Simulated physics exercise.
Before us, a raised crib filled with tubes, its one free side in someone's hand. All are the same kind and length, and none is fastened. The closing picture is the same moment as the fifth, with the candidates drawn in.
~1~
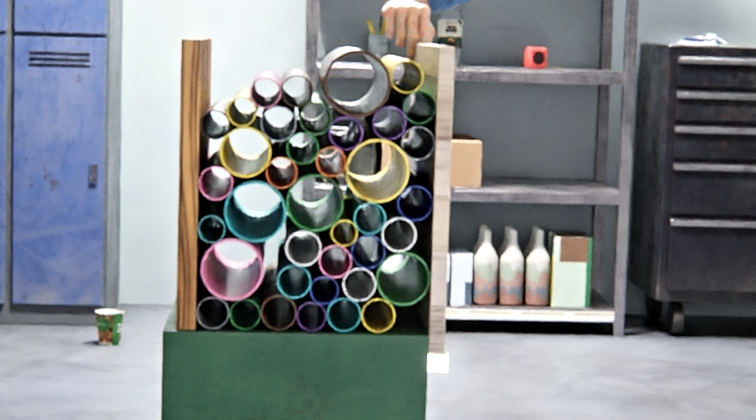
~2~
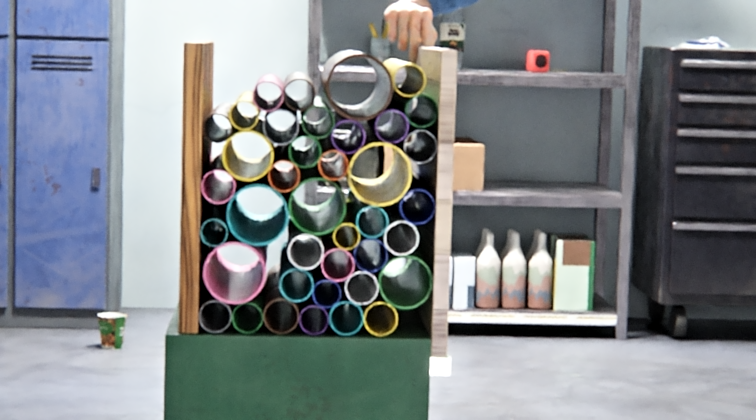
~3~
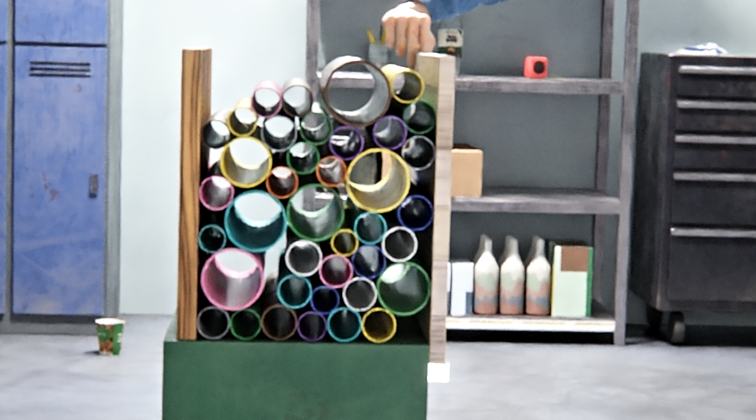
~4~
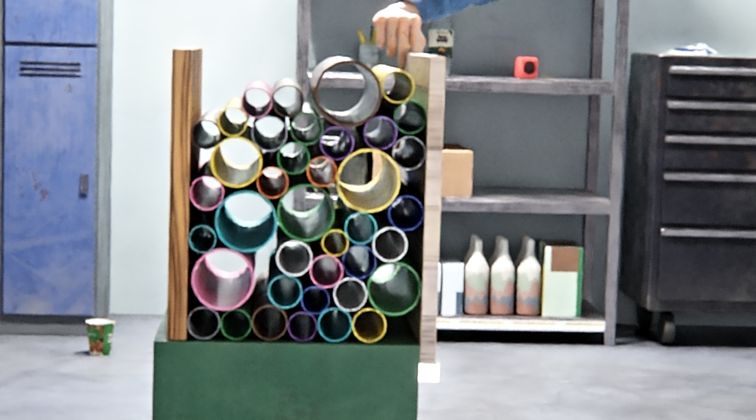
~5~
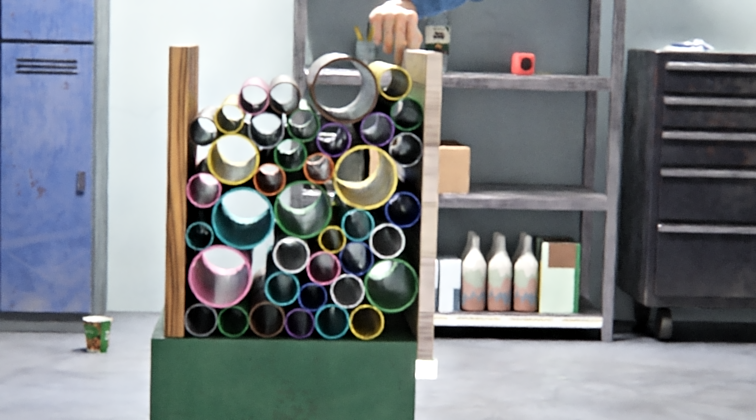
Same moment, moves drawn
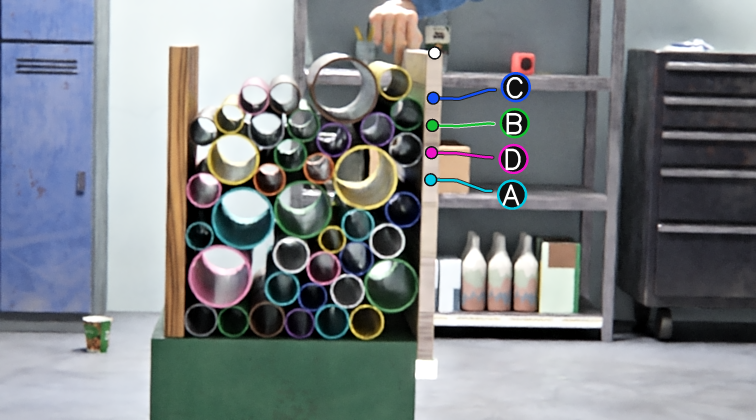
In a workshop, a hand gripping the top of the right side board of a raised crib stacked with colourful tubes, nothing visibly shifting.
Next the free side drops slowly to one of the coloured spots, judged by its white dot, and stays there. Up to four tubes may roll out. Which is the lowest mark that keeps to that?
The last mark within the limit is A.
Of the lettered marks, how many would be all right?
The number is four.
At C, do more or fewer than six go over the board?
It loses fewer than six.
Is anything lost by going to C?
No, at C.
On the marked copy, A at (431, 180); B at (432, 125); C at (433, 98); D at (432, 153); the white dot at (435, 53).
Taking A. A third of the way, top of the board (424, 111).
Two thirds of the way, top of the board (422, 177).
When it is over, top of the board (422, 179), two out over the board.
As for the rest, B none out over the board; C none out over the board; D none out over the board.
